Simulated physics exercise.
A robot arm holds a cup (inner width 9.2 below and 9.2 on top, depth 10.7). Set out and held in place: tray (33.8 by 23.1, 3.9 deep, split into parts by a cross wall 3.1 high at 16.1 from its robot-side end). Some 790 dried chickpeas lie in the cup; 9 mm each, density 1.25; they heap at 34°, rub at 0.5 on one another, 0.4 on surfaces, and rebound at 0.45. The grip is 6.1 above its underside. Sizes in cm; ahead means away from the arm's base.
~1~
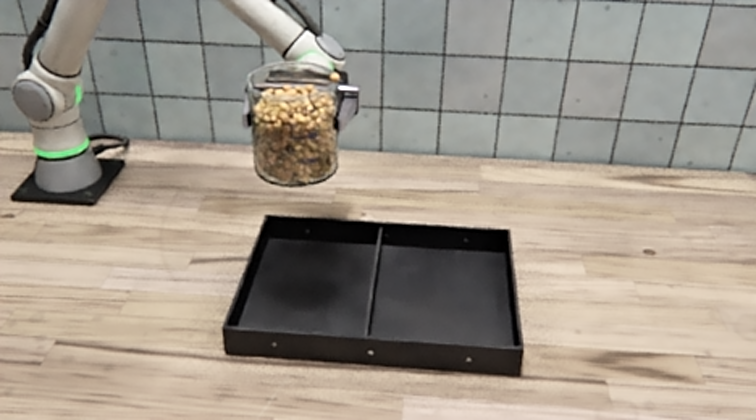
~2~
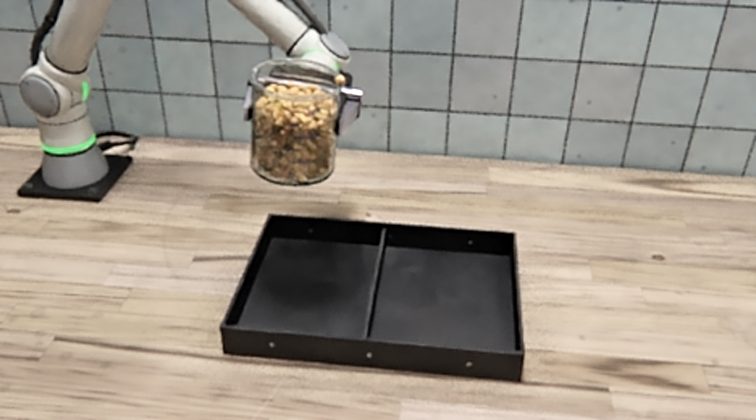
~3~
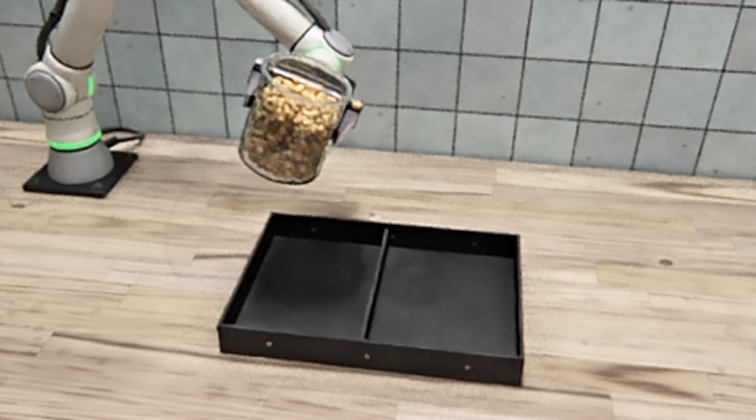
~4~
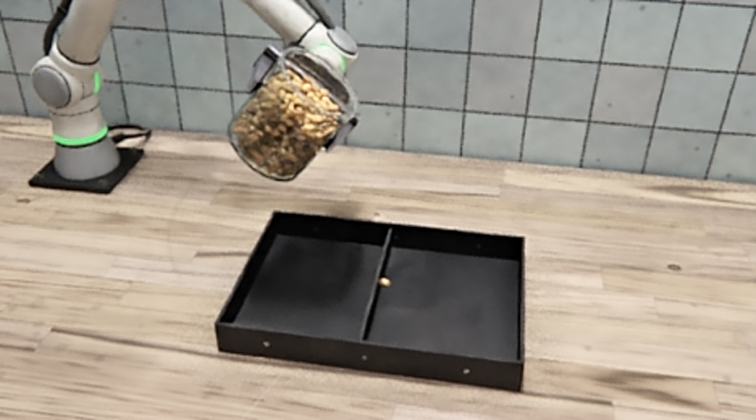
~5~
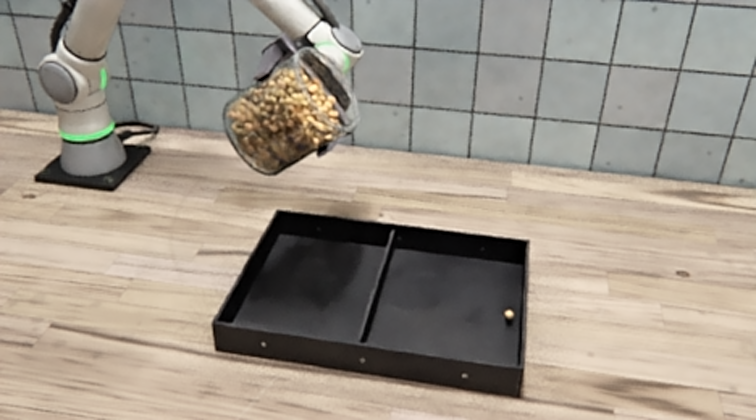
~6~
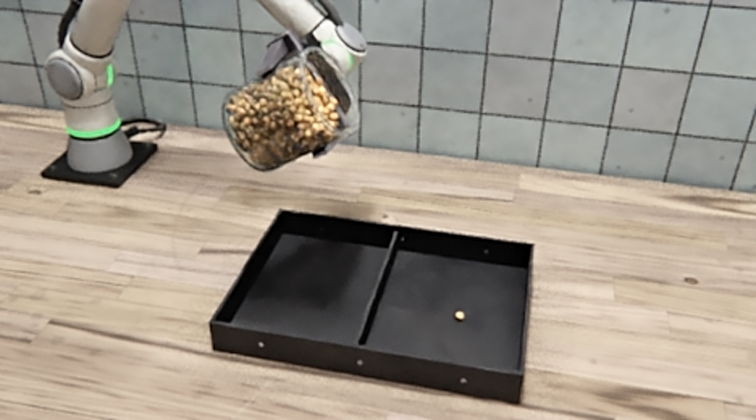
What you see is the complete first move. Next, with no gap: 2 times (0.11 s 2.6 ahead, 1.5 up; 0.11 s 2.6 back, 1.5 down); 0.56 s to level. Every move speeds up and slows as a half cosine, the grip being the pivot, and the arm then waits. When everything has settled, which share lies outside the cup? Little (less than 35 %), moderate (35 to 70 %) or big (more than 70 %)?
Outside the cup the share is little, less than 35 %.
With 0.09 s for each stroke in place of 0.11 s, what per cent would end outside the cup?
In that case some 30 per cent.
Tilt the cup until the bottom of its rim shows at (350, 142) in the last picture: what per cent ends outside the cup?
About 45 per cent.
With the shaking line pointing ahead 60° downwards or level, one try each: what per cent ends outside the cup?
About 0 and 10 per cent.
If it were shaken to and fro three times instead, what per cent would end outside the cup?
In that case some 25 per cent.
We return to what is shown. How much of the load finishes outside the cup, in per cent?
Roughly 20 per cent.
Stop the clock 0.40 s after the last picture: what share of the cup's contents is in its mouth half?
Roughly 50 per cent.
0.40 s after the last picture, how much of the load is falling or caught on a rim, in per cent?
Roughly 5 per cent.
Then, 0.40 s on, tilted 58° forward, highest piece 28 above the table; 708 in the cup, 37 in the far-side part, 5 in the robot-side part, 38 in flight or on a rim.
Then, 0.80 s on, tilted 16° forward, highest piece 29 above the table; 634 in the cup, 131 in the far-side part, 23 in the robot-side part.
Then, 1.20 s on, level, highest piece 29 above the table; 634 in the cup, 131 in the far-side part, 23 in the robot-side part.
Then, 2.25 s on, level, highest piece 29 above the table; 634 in the cup, 131 in the far-side part, 23 in the robot-side part.
In the end, 634 in the cup, 131 in the far-side part, 23 in the robot-side part. That is 20 % outside the cup.
